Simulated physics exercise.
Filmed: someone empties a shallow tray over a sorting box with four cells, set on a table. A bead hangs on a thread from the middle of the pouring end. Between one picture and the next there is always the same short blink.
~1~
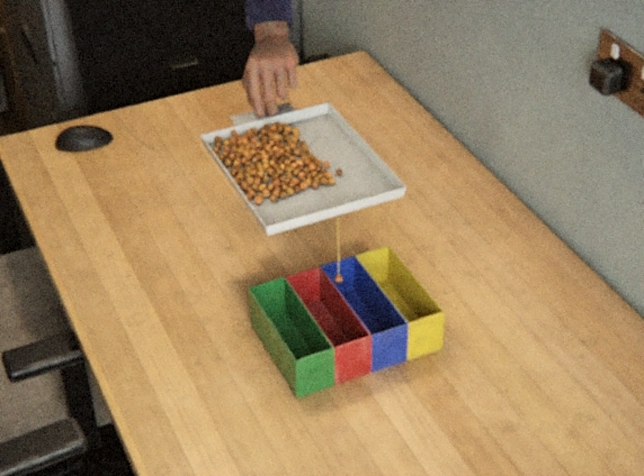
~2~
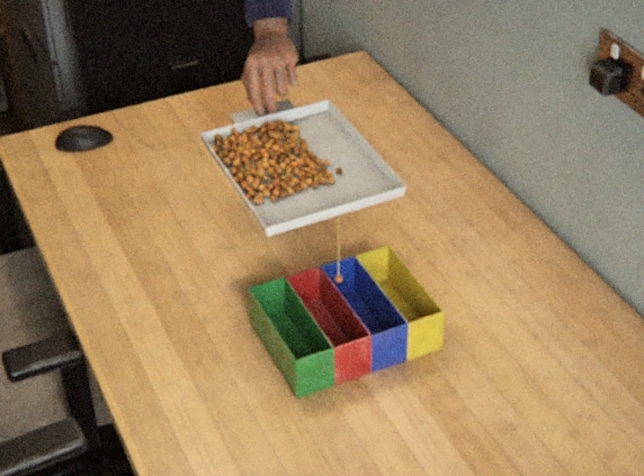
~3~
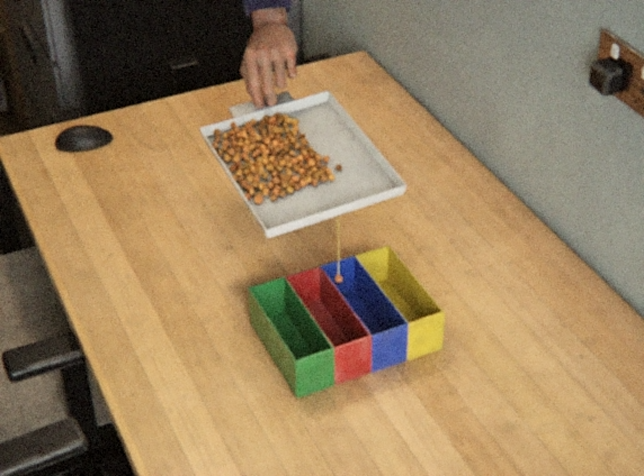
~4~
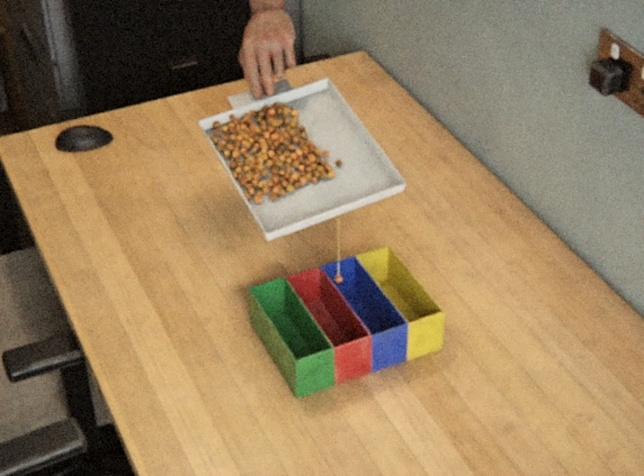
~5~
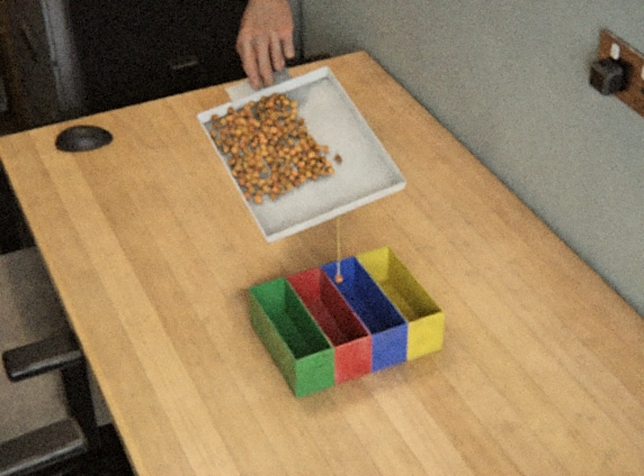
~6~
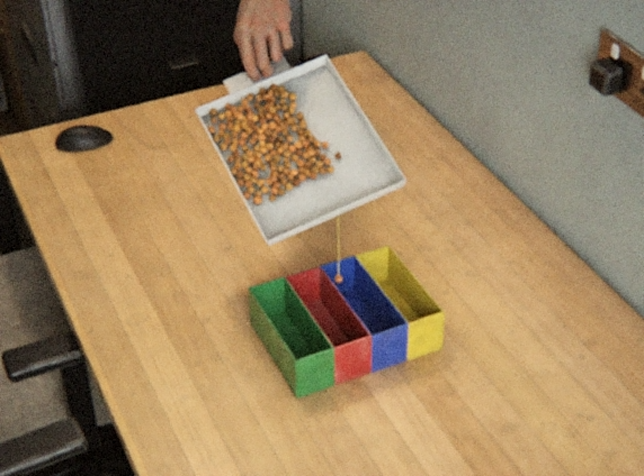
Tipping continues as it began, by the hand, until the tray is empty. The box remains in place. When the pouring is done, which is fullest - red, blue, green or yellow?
Fullest: The green cell.
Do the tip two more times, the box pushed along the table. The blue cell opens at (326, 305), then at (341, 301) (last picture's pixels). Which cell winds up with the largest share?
Try one goes to that red cell; try two goes to the cell in red.
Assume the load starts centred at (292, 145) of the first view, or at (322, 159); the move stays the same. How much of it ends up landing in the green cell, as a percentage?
60 and 70 per cent.
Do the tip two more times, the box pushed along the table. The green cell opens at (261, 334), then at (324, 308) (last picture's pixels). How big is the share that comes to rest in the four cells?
First some 90, then 20 per cent.
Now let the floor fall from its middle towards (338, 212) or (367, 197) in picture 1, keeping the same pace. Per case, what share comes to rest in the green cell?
20 % and 0 %, roughly.
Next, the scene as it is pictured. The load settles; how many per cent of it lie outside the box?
Share: Approx. 20 %.
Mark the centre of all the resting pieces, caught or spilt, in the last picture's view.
Close to (286, 346), more or less.
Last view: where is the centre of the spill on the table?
About (231, 373).
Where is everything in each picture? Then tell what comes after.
Corners of the pouring end near (268, 225) and (403, 186), level; middle of the load near (274, 159), roasted chickpeas; bead on its thread near (339, 279); green cell near (315, 370); red cell near (353, 357); blue cell near (390, 345); yellow cell near (426, 332), in the first frame.
Corners of the pouring end near (268, 226) and (403, 186), level; middle of the load near (274, 158), in the second frame.
Corners of the pouring end near (268, 229) and (403, 184), tipped barely, lowest at the left corner; middle of the load near (273, 154), in the third frame.
Corners of the pouring end near (268, 232) and (403, 182), tipped a little, lowest at the left corner; middle of the load near (273, 149), in the fourth frame.
Corners of the pouring end near (268, 236) and (403, 181), tipped clearly, lowest at the left corner; middle of the load near (272, 144), in the fifth frame.
Corners of the pouring end near (268, 239) and (403, 179), tipped clearly, lowest at the left corner; middle of the load near (271, 140); green cell near (315, 370); red cell near (353, 357); blue cell near (390, 345); yellow cell near (426, 332), in the sixth frame.
Shortly afterwards, tray tipped steeply; all but a few on the tray; only a few in the green cell; only a few falling or outside the box.
Next, tray tipped past a quarter turn; all but a few on the tray; a little in the green cell; only a few in the red cell; only a few falling or outside the box.
Some moments later, tray tipped past a quarter turn; near two thirds in the green cell; a little in the red cell; only a few in the blue cell; near a quarter falling or outside the box.
In the end, tray tipped past a quarter turn; near two thirds in the green cell; a little in the red cell; only a few in the blue cell; none at all in the yellow cell; near a quarter outside the box.
